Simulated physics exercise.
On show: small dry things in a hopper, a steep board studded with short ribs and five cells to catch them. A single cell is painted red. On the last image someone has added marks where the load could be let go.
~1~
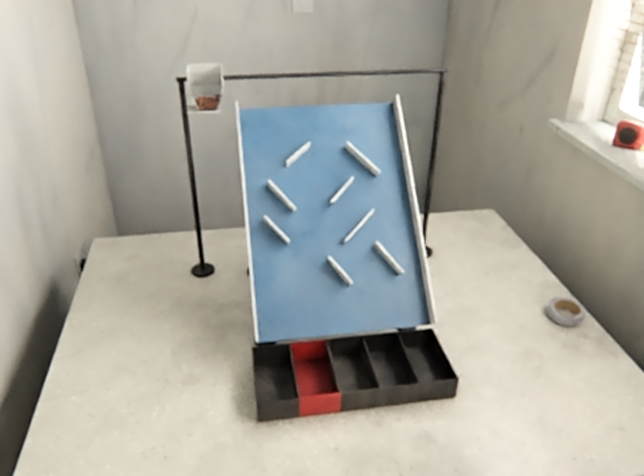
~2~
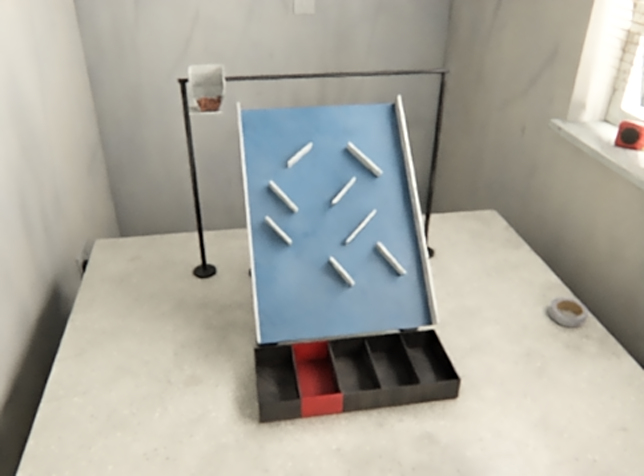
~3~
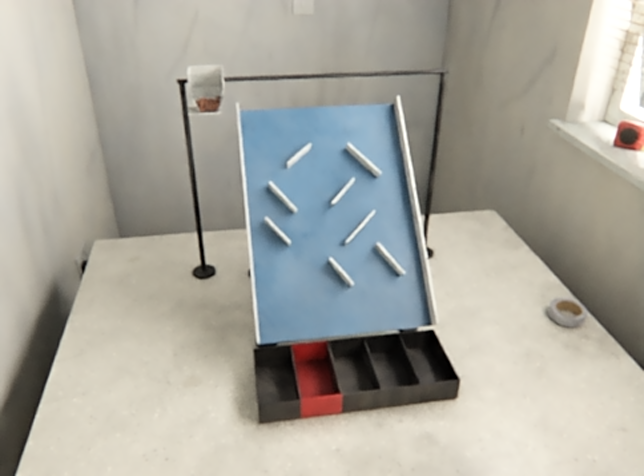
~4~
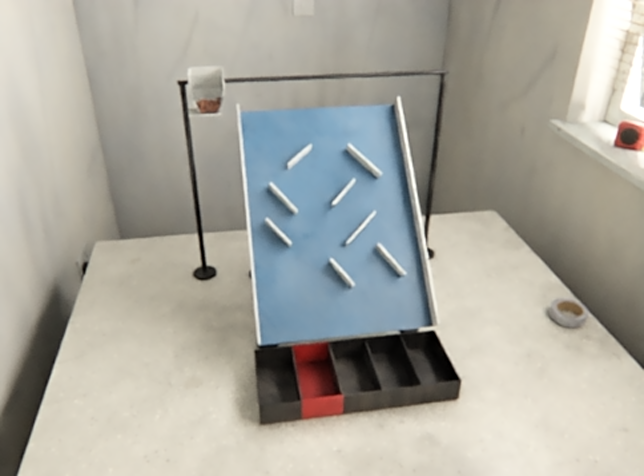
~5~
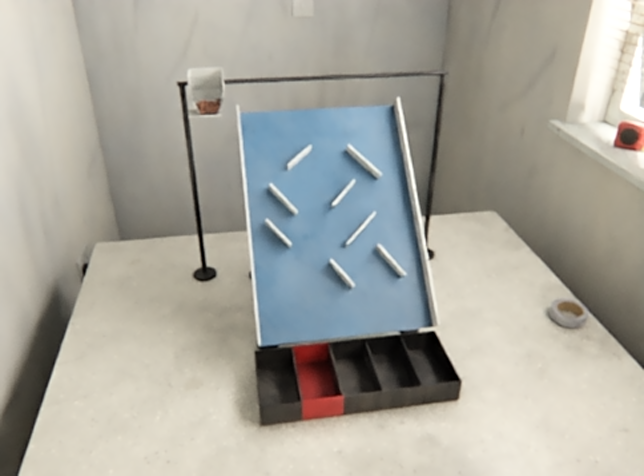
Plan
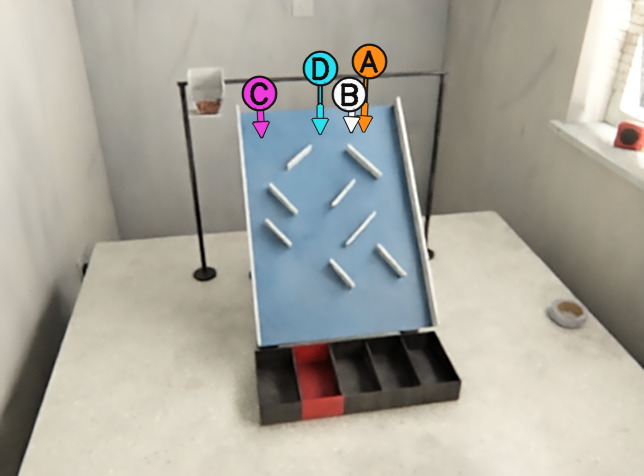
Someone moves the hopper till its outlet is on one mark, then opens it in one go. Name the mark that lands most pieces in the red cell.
The best mark is D.
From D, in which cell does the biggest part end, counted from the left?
The second from the left.
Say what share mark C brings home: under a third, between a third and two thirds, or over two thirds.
Under a third.
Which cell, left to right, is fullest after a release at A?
The fifth from the left.
On the marked copy, mark A meets the board at (363, 126); mark B meets the board at (351, 126); mark C meets the board at (261, 131); mark D meets the board at (320, 128).
With A, none in the red cell, nearly all in other cells.
With B, about a quarter in the red cell, most in other cells.
With C, a small part in the red cell, nearly all in other cells.
With D, most in the red cell, about a quarter in other cells.
